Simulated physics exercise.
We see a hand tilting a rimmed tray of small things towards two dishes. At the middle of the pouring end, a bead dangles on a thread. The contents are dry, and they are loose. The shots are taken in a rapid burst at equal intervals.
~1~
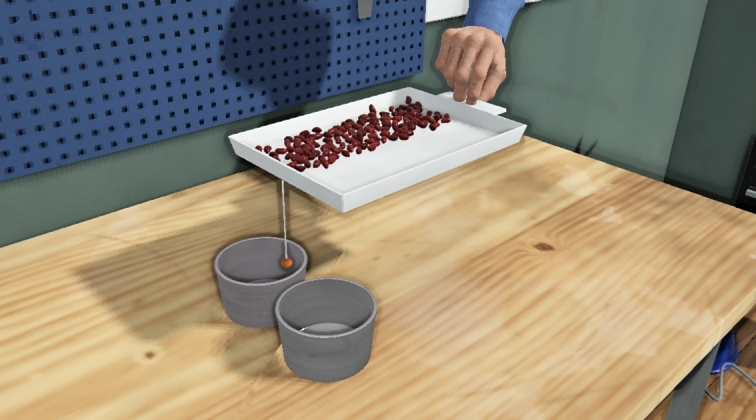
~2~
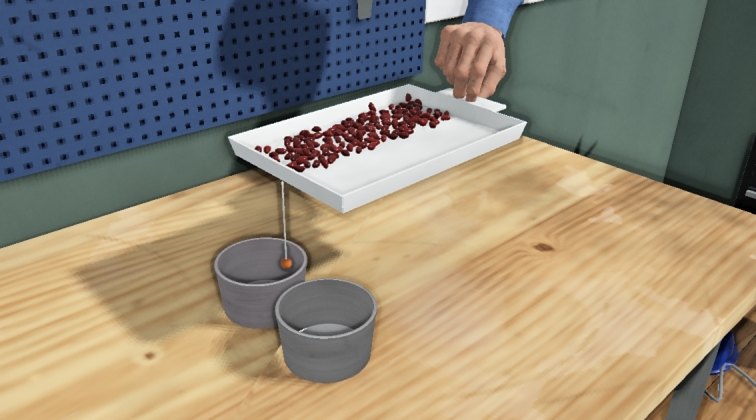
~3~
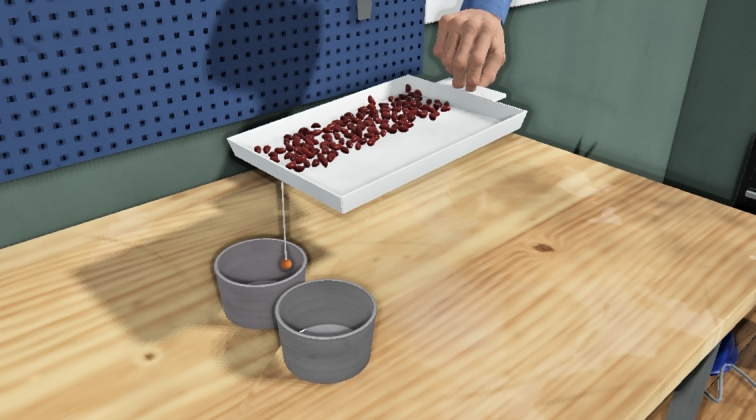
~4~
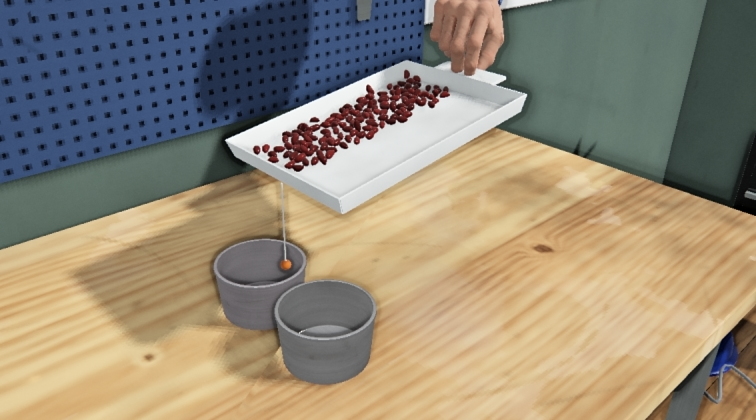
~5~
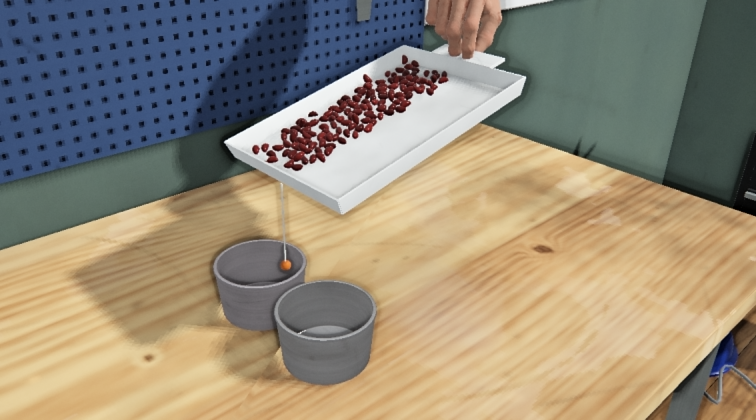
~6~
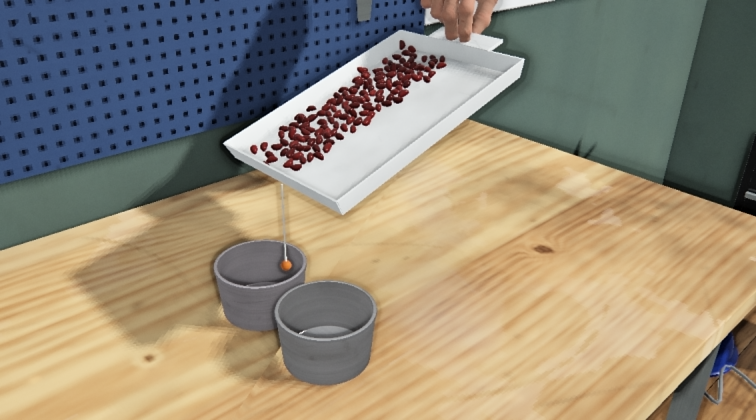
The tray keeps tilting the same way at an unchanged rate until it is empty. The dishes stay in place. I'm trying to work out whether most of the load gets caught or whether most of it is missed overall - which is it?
Most of it gets missed.
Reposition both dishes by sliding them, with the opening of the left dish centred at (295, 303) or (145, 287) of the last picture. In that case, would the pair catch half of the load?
First place: Short of half; second place: Short of half.
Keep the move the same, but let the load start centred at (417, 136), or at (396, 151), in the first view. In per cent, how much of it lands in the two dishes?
Roughly 30 % and then 20 %.
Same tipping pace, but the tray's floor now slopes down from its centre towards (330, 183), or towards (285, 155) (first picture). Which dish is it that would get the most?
Outcome by order - one: Right side; two: Left side.
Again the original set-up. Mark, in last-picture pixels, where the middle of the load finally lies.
Close to (220, 348).
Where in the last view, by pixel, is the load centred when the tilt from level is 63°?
In the last view the centre sits at roughly (275, 148).
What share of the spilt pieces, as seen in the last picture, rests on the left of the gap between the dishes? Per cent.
Roughly 90 in a hundred.
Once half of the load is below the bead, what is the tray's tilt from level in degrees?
105° or so.
Soon, tray tipped steeply; nearly all on the tray; a stray few in the air.
A while on, tray tipped past a quarter turn; about a third on the tray; a stray few in the right dish; a small part in the left dish; about a quarter outside both; about a quarter in the air.
Towards the end, tray tipped past a quarter turn; a small part in the right dish; about a quarter in the left dish; about two thirds outside both.
Finally, tray tipped past a quarter turn; a small part in the right dish; about a quarter in the left dish; about two thirds outside both.
